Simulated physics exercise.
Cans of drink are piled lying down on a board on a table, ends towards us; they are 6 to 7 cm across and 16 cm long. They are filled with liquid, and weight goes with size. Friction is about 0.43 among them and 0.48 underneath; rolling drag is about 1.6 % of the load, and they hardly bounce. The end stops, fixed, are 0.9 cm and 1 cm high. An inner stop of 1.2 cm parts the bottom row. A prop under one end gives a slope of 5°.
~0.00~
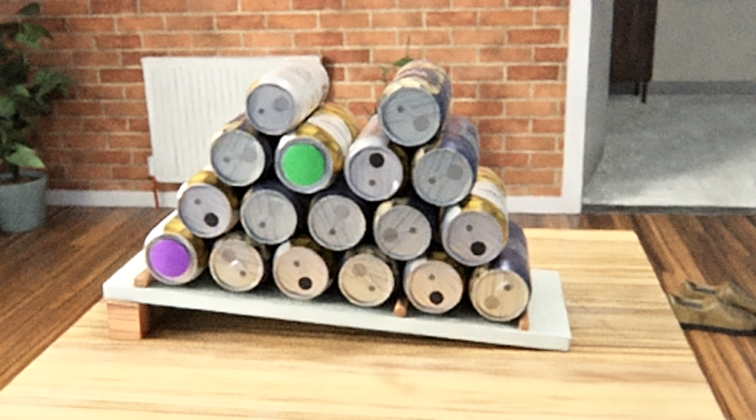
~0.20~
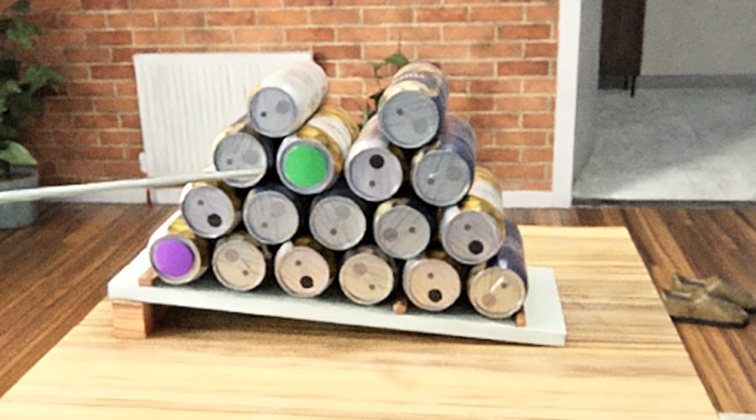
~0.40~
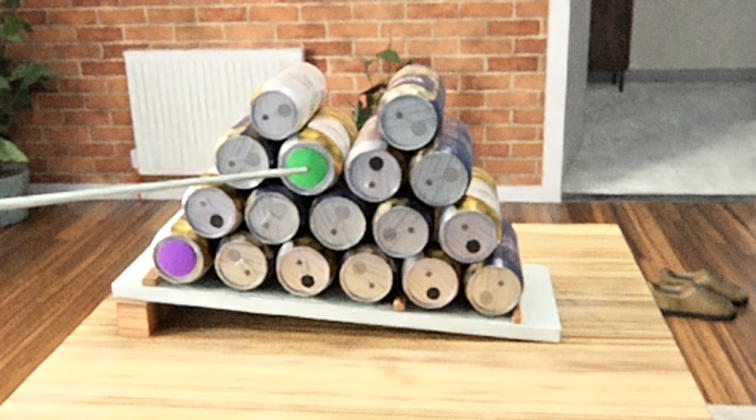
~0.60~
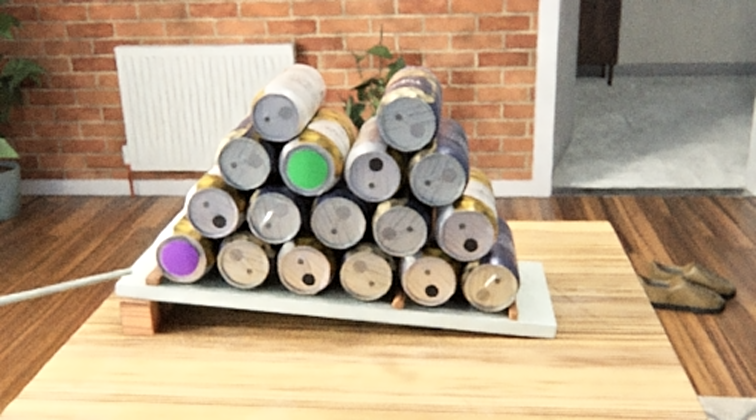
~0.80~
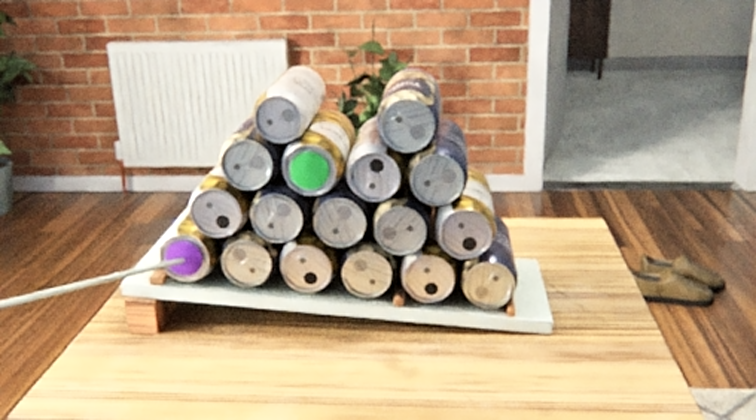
To begin with, drink cans lie stacked in a pyramid-like pile on a propped board on a wooden table. A thin pointer enters from the left and touches the green-ended can, then shifts down to the purple-ended one at bottom left, while the pile stays still and the view drifts slightly.
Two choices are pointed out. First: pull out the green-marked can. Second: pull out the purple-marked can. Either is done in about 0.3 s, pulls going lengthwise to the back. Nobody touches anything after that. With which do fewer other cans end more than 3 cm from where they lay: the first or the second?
The first is the gentler one.
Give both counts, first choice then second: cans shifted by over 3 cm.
First 1, second 3.
First choice, 0.41 s in, 1 now displaced over 3 cm; the one last seen at (278, 120) 2.6 cm right and 4.2 cm down.
First choice, at rest by 0.8 s, 1 moved over 3 cm; not one off the edges of the table; the one last seen at (278, 120) 3.1 cm right and 6 cm down; top of the pile 27 cm high, from 27 cm.
Second choice, 0.49 s in, 3 now displaced over 3 cm; the one last seen at (215, 214) 4 cm left and 5 cm down.
Second choice, at rest by 0.9 s, 3 moved over 3 cm; not one off the edges of the table; the one last seen at (215, 214) 4 cm left and 5 cm down; top of the pile 27 cm high, from 27 cm.
